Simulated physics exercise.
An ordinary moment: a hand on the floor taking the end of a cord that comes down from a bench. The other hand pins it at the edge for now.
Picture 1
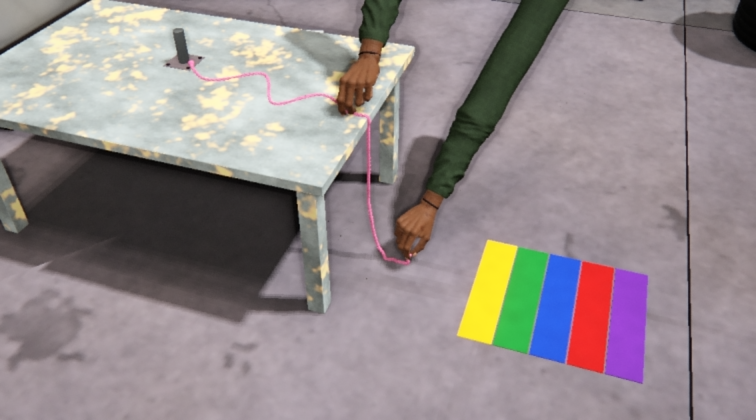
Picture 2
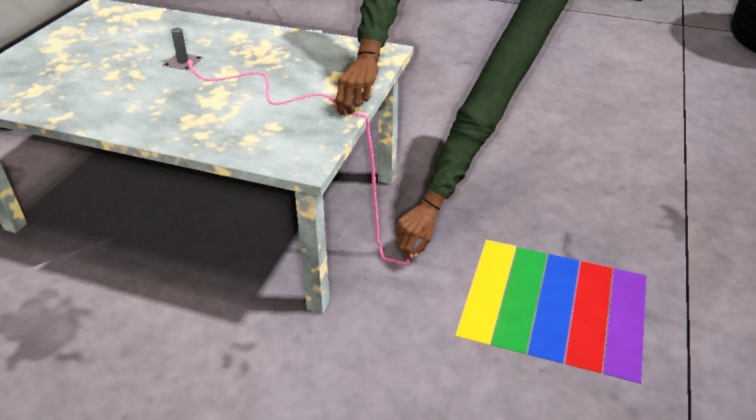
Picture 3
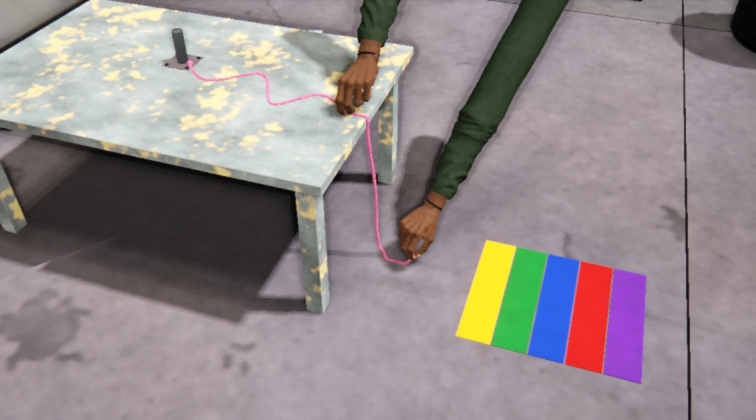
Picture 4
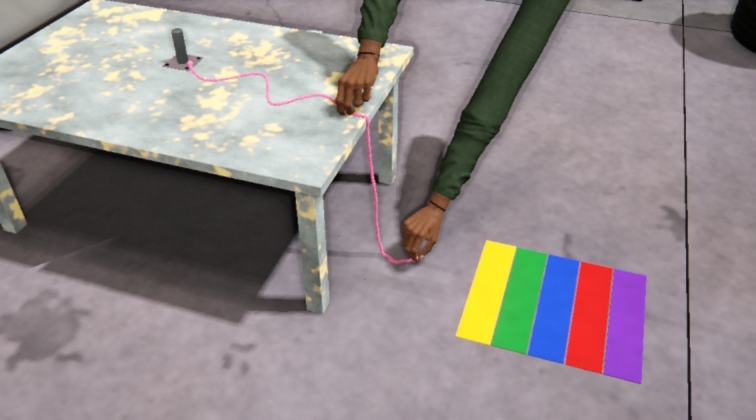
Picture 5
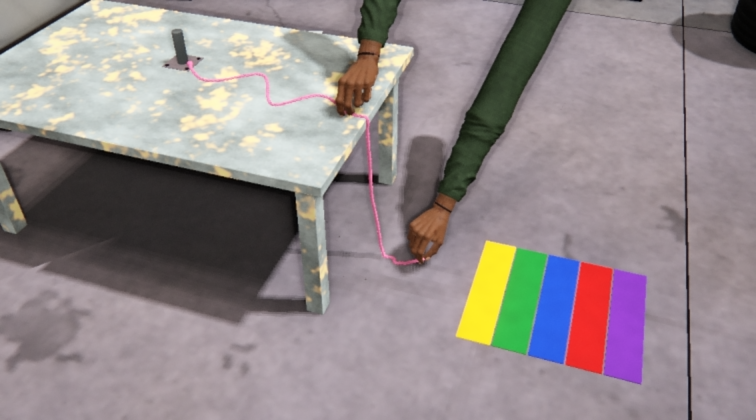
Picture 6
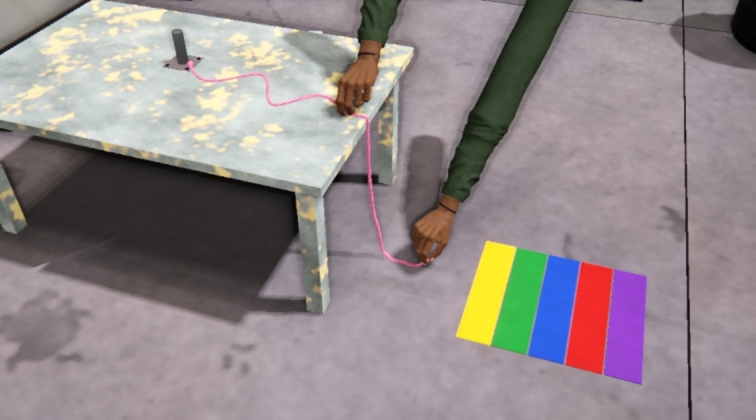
Pink cord running over a table edge, one hand pinning it there while the other draws its end slightly right along the floor.
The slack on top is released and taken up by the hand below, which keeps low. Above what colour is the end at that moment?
It halts on the red strip.
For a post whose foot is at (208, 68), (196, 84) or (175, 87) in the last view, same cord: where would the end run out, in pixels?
About (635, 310), (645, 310) and (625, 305).
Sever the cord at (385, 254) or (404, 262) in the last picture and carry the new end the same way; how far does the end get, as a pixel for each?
Near (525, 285) and (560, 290).
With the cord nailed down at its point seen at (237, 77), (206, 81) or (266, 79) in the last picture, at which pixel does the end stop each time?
About (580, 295), (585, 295) and (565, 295).
A little later, end near (532, 284); over green.
Next, end near (573, 294); over blue.
When it is tight, end near (597, 300); over red. Over red.
